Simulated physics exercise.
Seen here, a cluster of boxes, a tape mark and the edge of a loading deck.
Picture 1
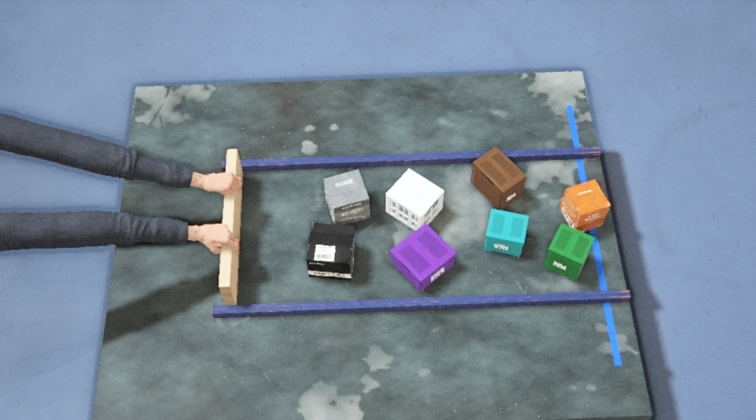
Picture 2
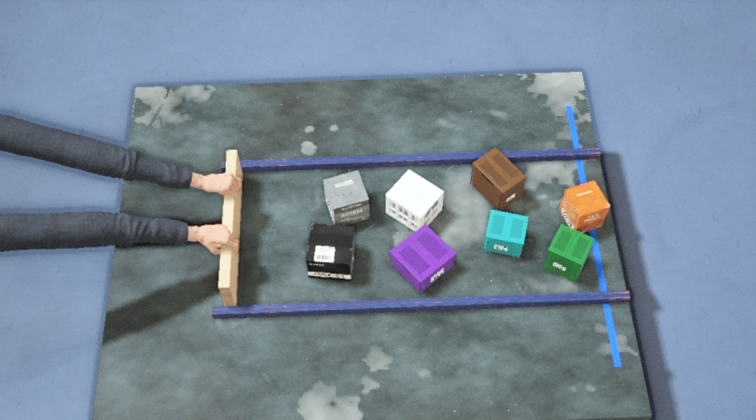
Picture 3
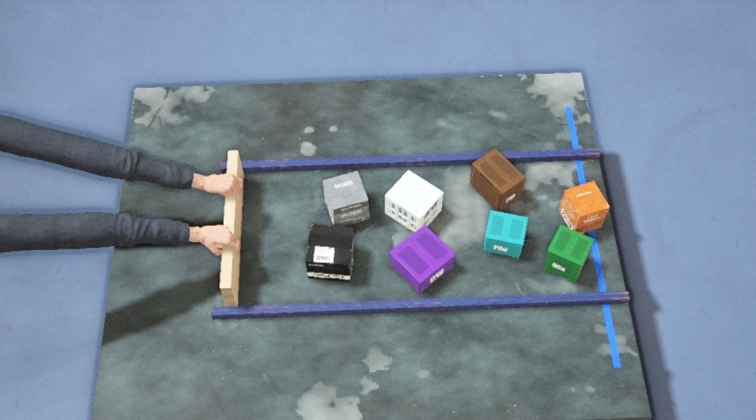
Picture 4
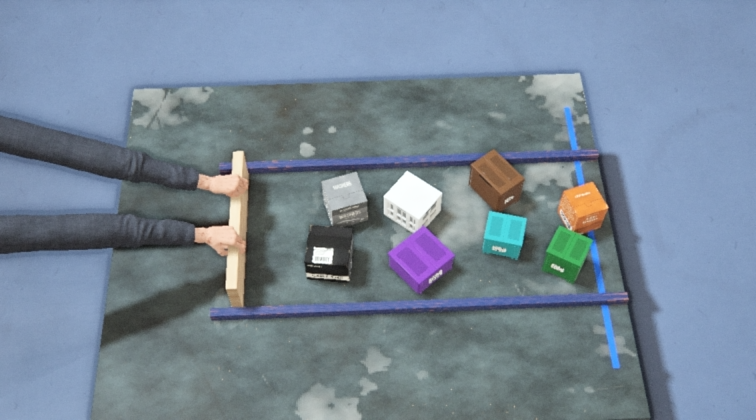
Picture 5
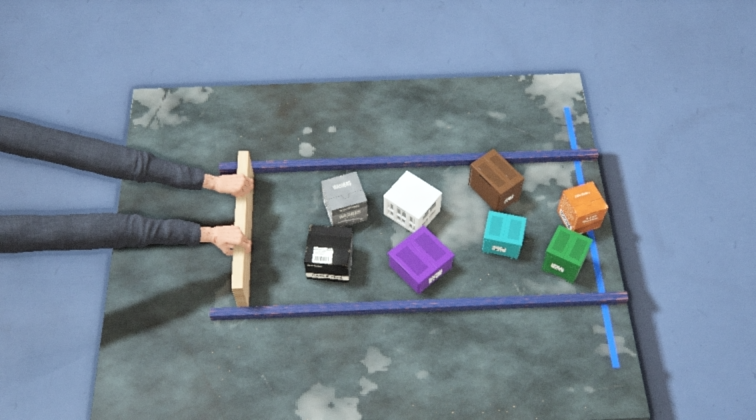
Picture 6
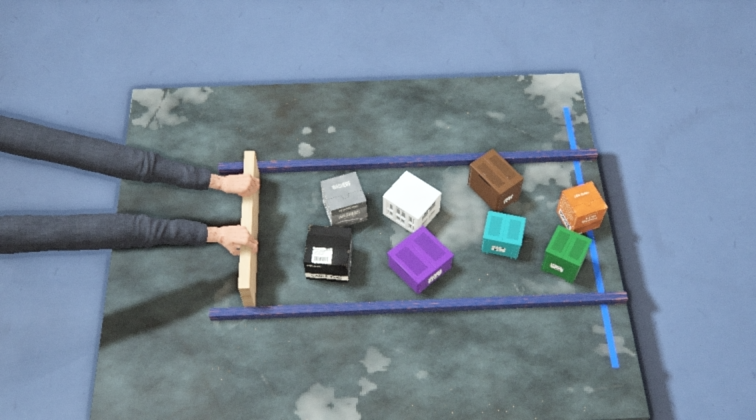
In this clip, two hands hold a wooden plank at the left of eight colored boxes lying between two dark rails, then slide it slightly right toward them, while the boxes, some near a blue tape line, stay practically still.
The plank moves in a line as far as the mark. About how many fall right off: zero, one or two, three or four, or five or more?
Here the number that fall off is five or more.
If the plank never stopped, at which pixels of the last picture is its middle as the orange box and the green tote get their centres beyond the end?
For the orange box at (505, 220), for the green tote at (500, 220).
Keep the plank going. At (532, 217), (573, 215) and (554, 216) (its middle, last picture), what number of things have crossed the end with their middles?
The counts: 3, 5 and 5.
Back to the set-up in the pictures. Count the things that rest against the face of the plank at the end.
The number is 3.
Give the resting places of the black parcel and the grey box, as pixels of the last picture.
The black parcel at (618, 241), the grey box at (605, 194).
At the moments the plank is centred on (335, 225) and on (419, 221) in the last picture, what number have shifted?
The counts are 2 and 6.
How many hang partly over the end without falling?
3 of them.
A little later, none off yet; orange box at rest near (581, 209); green tote at rest near (566, 255); turquoise tote at rest near (503, 235).
Next, none off yet; orange box shifted a little near (593, 206); green tote shifted about its own width near (595, 259); turquoise tote shifted well along near (569, 229).
When it is over, the number that fall off is five or more; down, white crate, purple tote, turquoise tote, green tote and orange box.
